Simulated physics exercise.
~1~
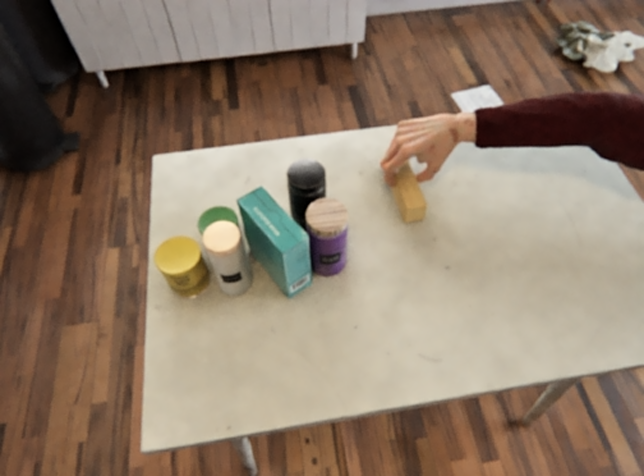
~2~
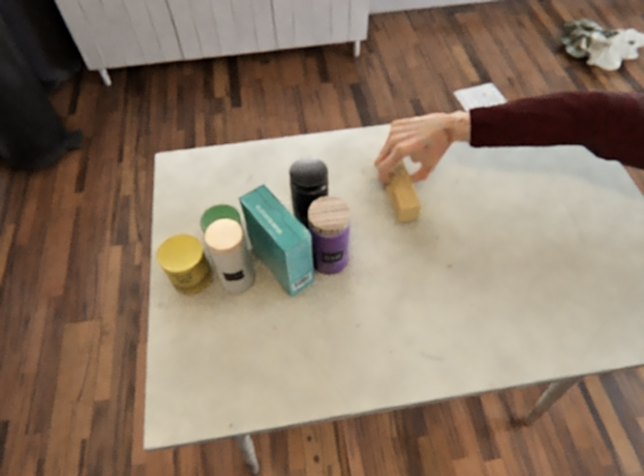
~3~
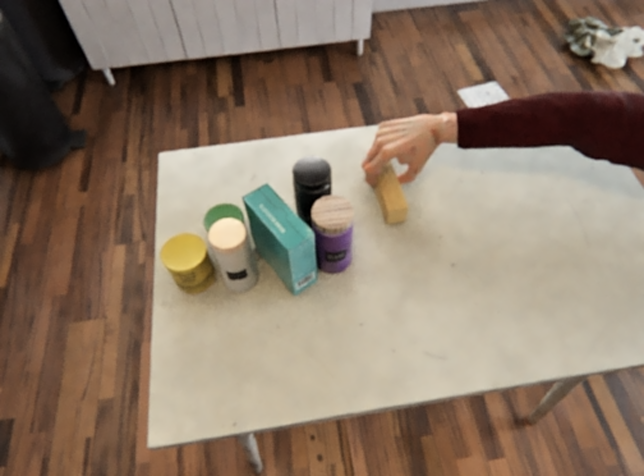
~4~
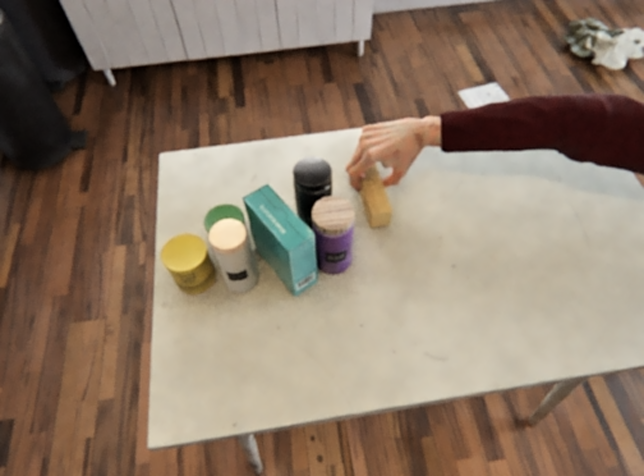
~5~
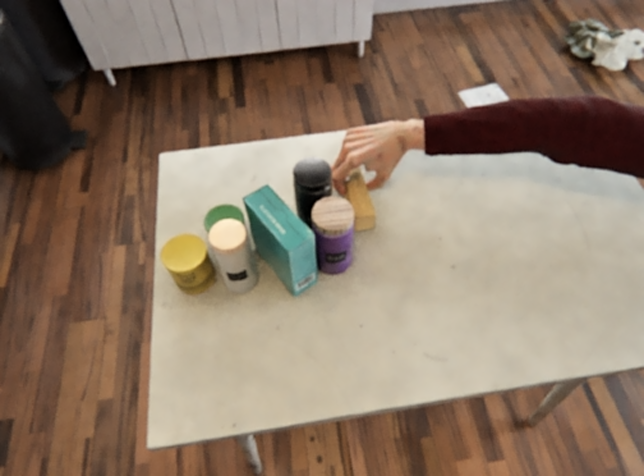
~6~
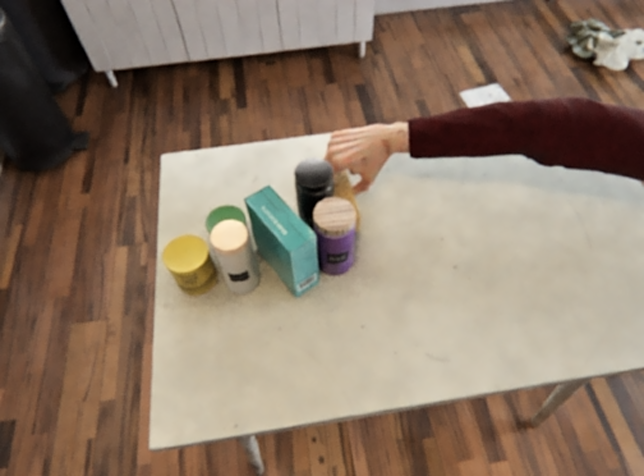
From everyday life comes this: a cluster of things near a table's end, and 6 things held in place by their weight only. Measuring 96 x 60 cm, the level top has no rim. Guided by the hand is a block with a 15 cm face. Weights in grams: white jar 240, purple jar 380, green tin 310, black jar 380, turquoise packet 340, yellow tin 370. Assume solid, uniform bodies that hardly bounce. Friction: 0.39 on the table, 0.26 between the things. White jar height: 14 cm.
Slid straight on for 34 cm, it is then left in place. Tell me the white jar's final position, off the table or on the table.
I expect it to be left on.
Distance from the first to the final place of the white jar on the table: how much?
Net shift near 2 cm.
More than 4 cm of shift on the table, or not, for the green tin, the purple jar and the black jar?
Green tin: Is displaced; purple jar: Remains in place; black jar: Is displaced.
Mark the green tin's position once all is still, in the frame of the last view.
It comes to rest somewhere around (186, 240).
Then, 0.70 s past the last view, 23 cm of push; black jar shifted 9 cm; turquoise packet shifted 2 cm.
Then, 1.20 s past the last view, 30 cm of push; white jar shifted 2 cm near (232, 266); black jar shifted 15 cm; green tin shifted 5 cm.
Finally, not toppled but over 4 cm from the start, green tin and black jar; the other 4 still in place (within 4 cm). Final places as that camera would see them, white jar near (230, 269).
